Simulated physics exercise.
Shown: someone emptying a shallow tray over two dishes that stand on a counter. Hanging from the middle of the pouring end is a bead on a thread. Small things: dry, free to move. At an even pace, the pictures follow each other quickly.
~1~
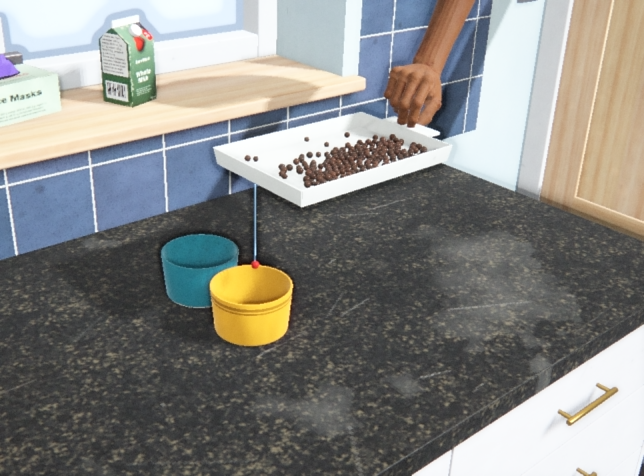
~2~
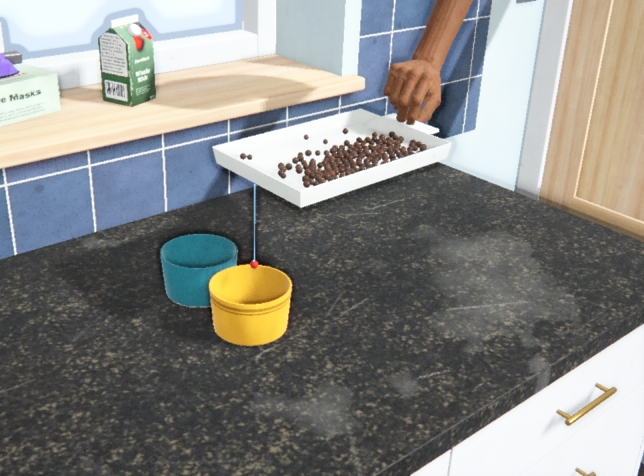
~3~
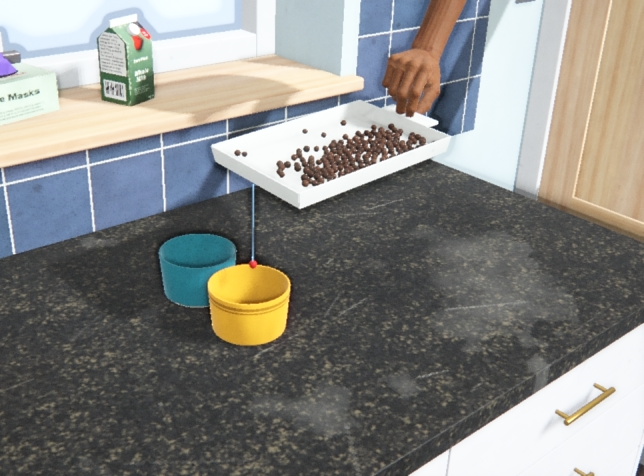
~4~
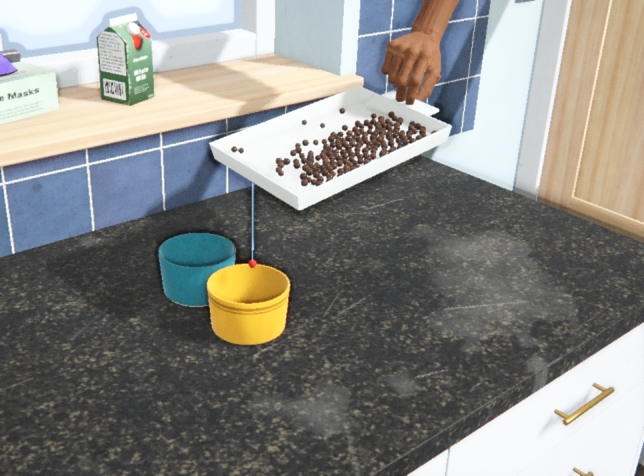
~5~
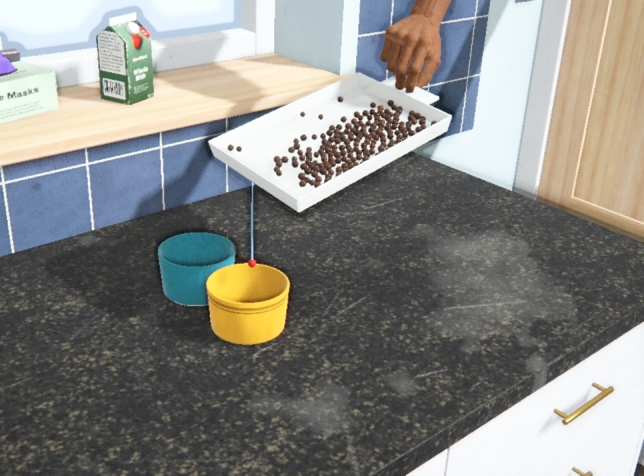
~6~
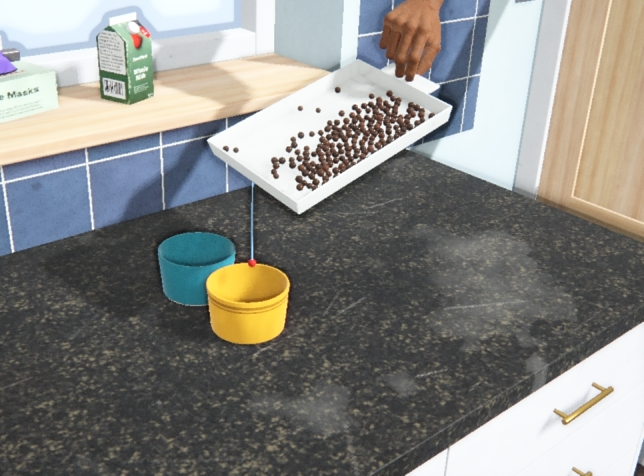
The clip shows a hand holding a white tray of brown balls above a teal dish and a yellow dish on a dark counter, gradually raising the tray's far end and tilting it as the balls shift slightly.
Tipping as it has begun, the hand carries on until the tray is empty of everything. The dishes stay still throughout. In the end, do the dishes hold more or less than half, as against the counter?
They hold less than half.
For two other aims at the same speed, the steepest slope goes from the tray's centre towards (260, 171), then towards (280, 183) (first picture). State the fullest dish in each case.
Tilt 1: Left-side dish. Tilt 2: Right-side dish.
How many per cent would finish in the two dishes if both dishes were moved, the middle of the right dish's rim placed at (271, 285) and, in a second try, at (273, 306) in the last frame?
Close to 30 in a hundred, then close to 100 in a hundred.
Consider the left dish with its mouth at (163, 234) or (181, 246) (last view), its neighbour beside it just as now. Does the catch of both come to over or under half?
The pair would catch the lesser share the first time and the lesser share the second time.
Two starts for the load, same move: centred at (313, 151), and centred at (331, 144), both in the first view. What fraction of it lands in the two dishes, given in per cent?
Roughly 10 and 10 percent, in that order.
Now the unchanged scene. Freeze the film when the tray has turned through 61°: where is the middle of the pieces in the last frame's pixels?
(295, 182).
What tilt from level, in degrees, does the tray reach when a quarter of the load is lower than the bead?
The angle is around 85°.
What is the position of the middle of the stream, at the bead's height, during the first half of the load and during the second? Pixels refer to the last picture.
First near (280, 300), later near (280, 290).
Soon after the last picture, tray tipped steeply; nearly all on the tray; a small part in the air.
A little later, tray tipped right over; a small part on the tray; a small part in the right dish; about two thirds outside both; about a quarter in the air.
Later still, tray tipped past a quarter turn; a small part in the right dish; nearly all outside both.
By the end, tray tipped past a quarter turn; a small part in the right dish; none in the left dish; nearly all outside both.
